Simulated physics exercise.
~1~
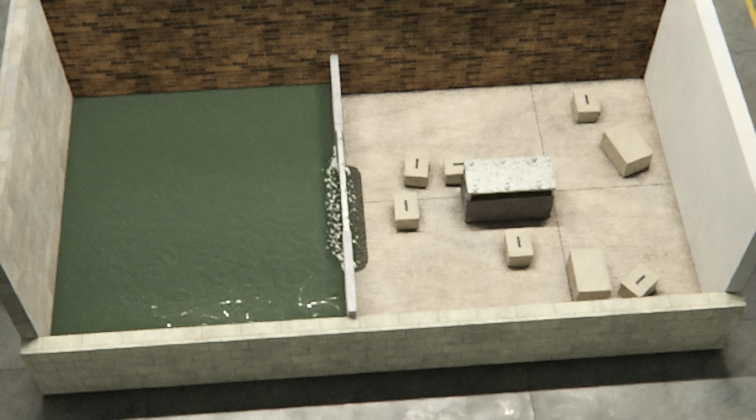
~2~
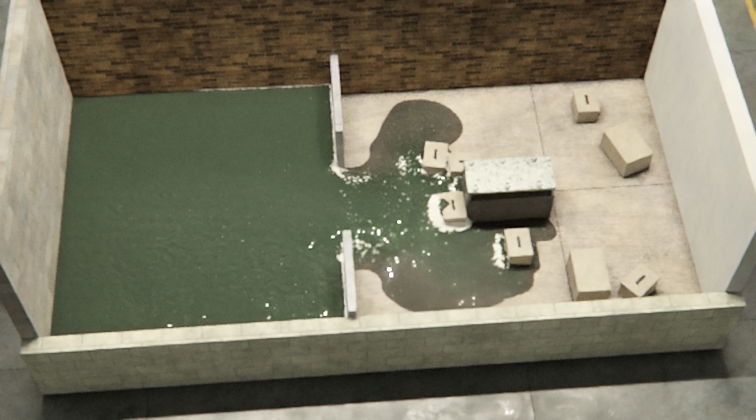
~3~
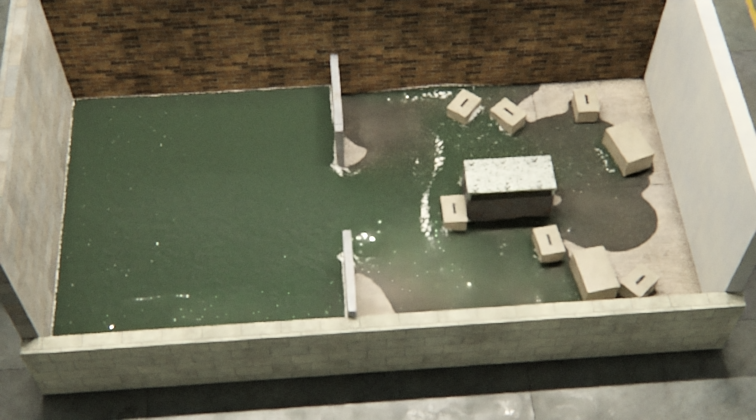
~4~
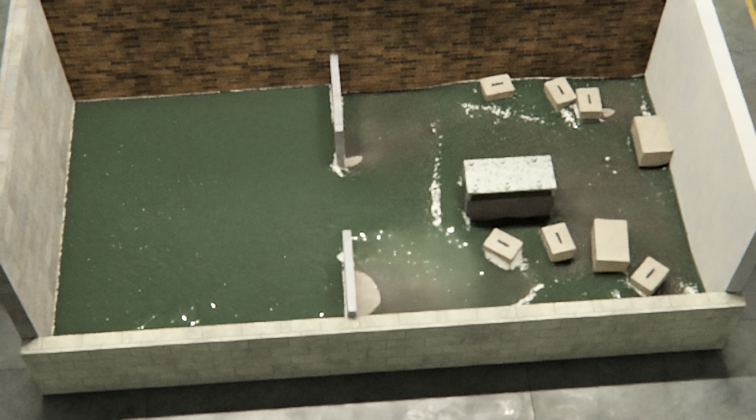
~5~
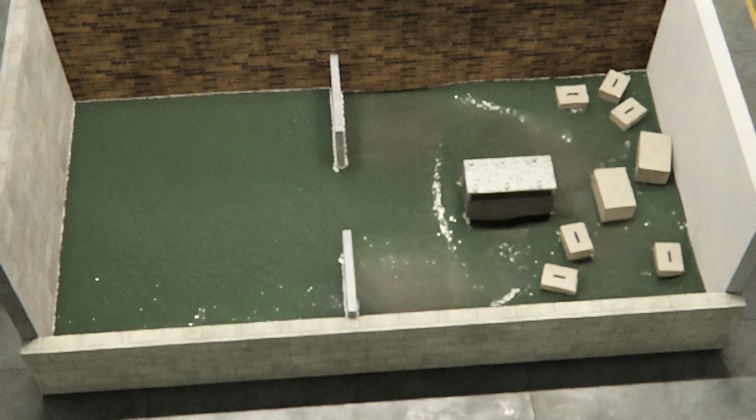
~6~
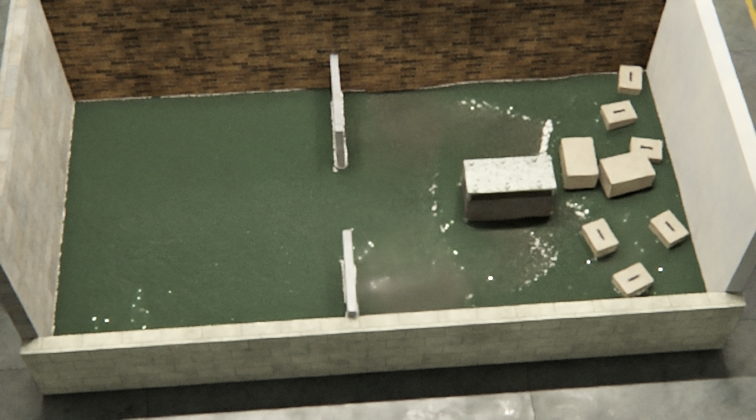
Divided basement seen from above, green water bursting through a gap in the partition, sweeping boxes rightward until they cluster near the right wall.
